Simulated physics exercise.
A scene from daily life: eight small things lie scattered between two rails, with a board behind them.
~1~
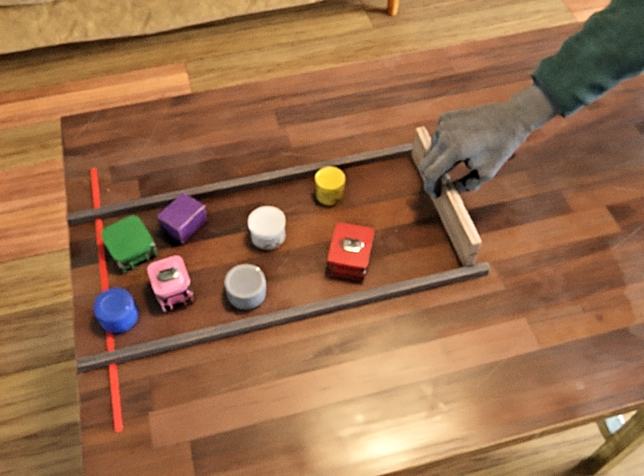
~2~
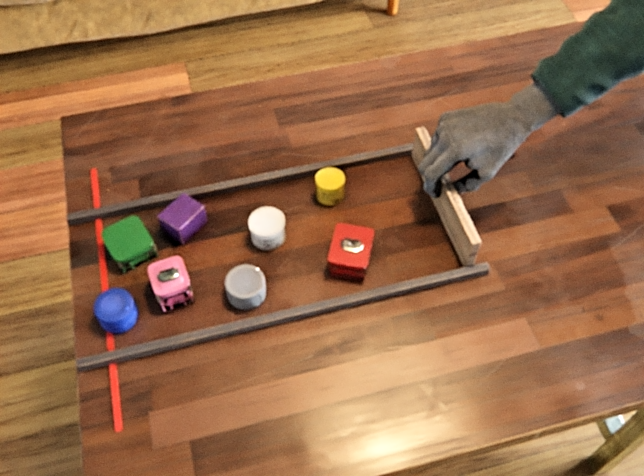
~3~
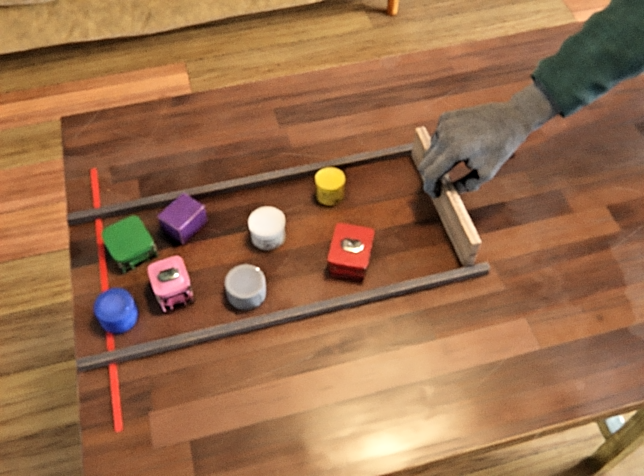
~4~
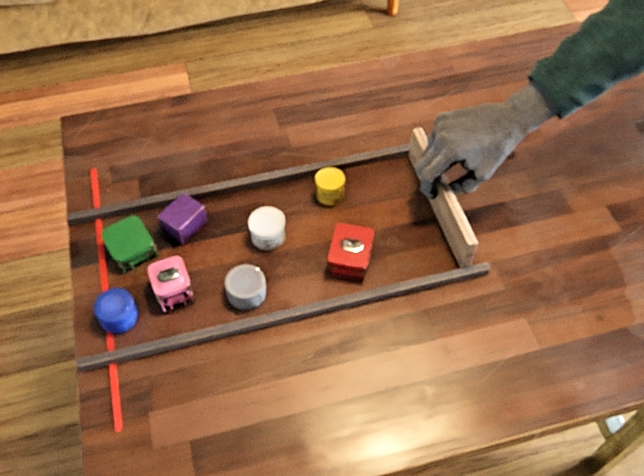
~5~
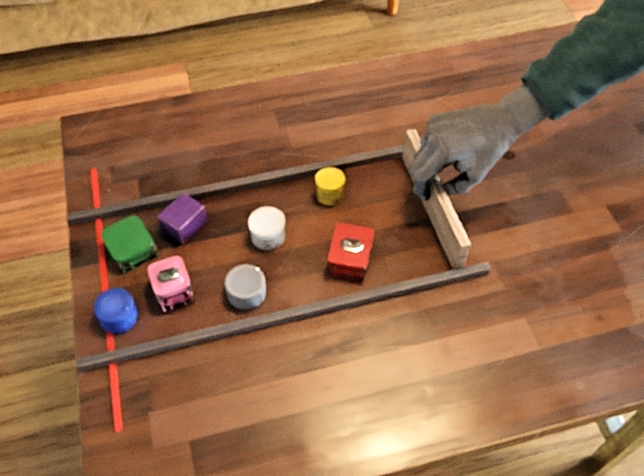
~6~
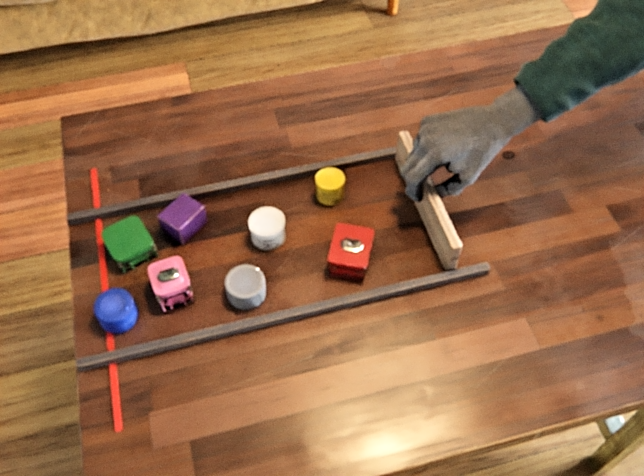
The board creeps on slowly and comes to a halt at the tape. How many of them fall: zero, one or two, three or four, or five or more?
Five or more.
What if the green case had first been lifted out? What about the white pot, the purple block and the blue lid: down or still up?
The white pot stays put, the purple block goes down, the blue lid goes down.
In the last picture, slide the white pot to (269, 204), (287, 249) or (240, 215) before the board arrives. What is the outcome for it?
Place by place: It is safe, it is safe, it is safe.
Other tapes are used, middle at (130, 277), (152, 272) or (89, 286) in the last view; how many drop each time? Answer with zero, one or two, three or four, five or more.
Either one or two; either one or two; five or over.
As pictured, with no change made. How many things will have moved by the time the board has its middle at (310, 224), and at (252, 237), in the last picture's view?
The first count is 2, and then it's 5.
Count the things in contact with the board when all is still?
3.
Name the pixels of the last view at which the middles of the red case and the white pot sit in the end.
Final positions - red case around (85, 320), white pot around (82, 269).
A little later, none off yet; blue lid at rest near (116, 311); green case at rest near (129, 244); pink case at rest near (171, 283).
When it is over, the number that fall off is five or more; down, grey lid, purple block, pink case, green case and blue lid.
